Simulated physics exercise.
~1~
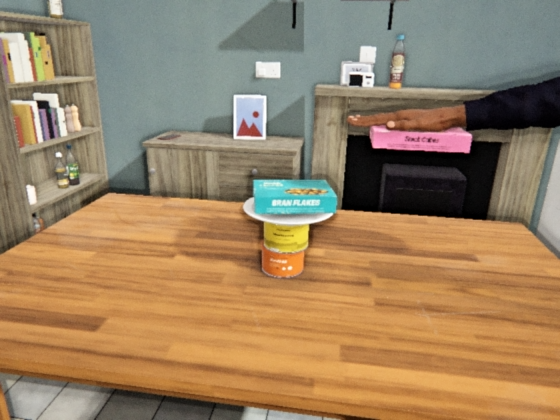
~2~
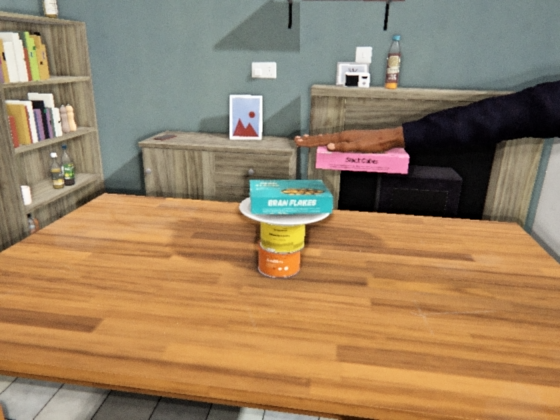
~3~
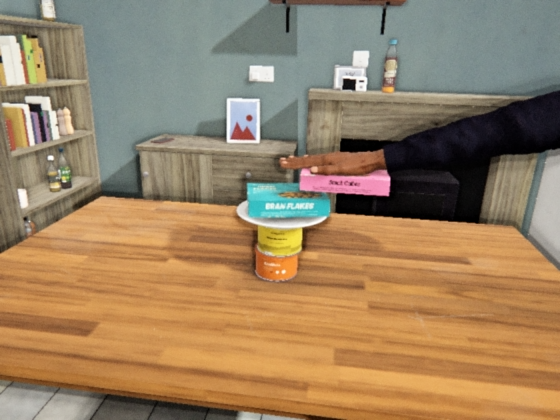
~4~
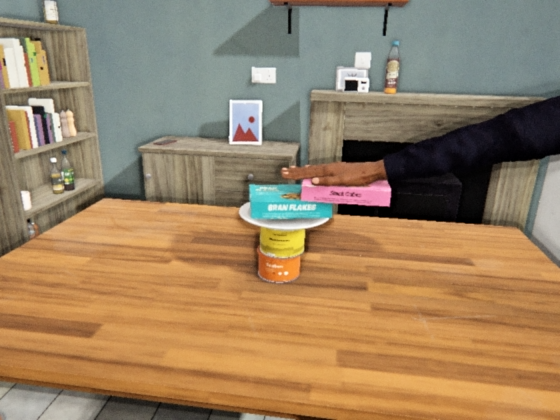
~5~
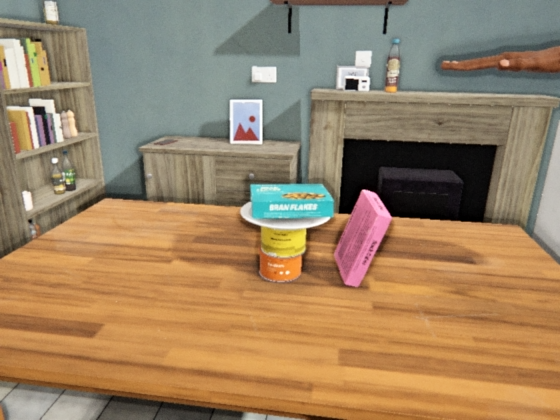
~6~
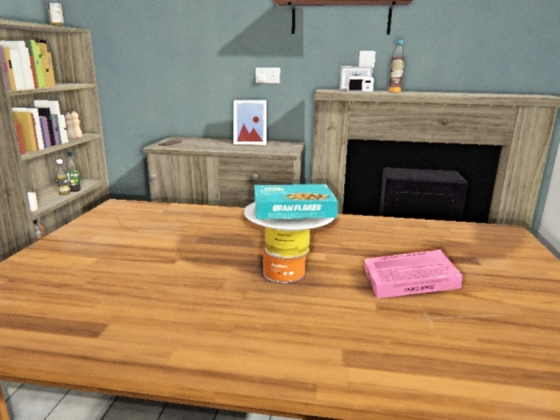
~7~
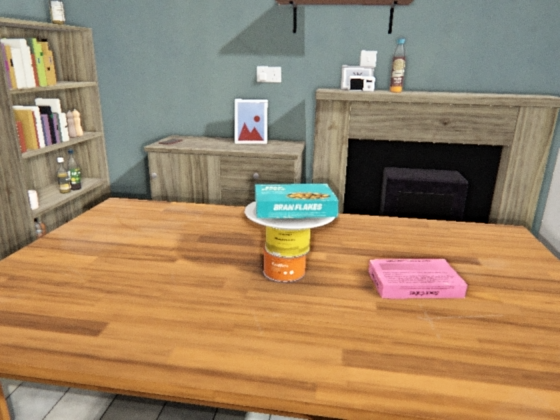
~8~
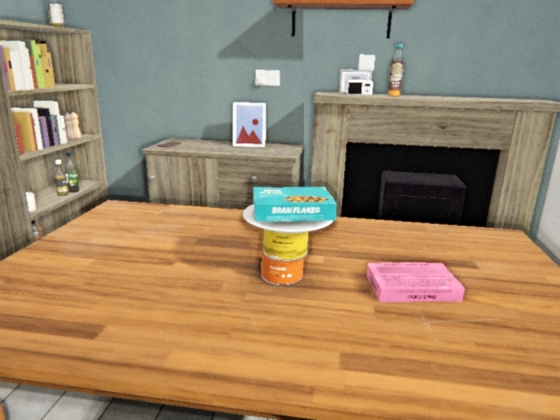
On a wooden table, a hand releases a pink packet atop a pile, and it falls.
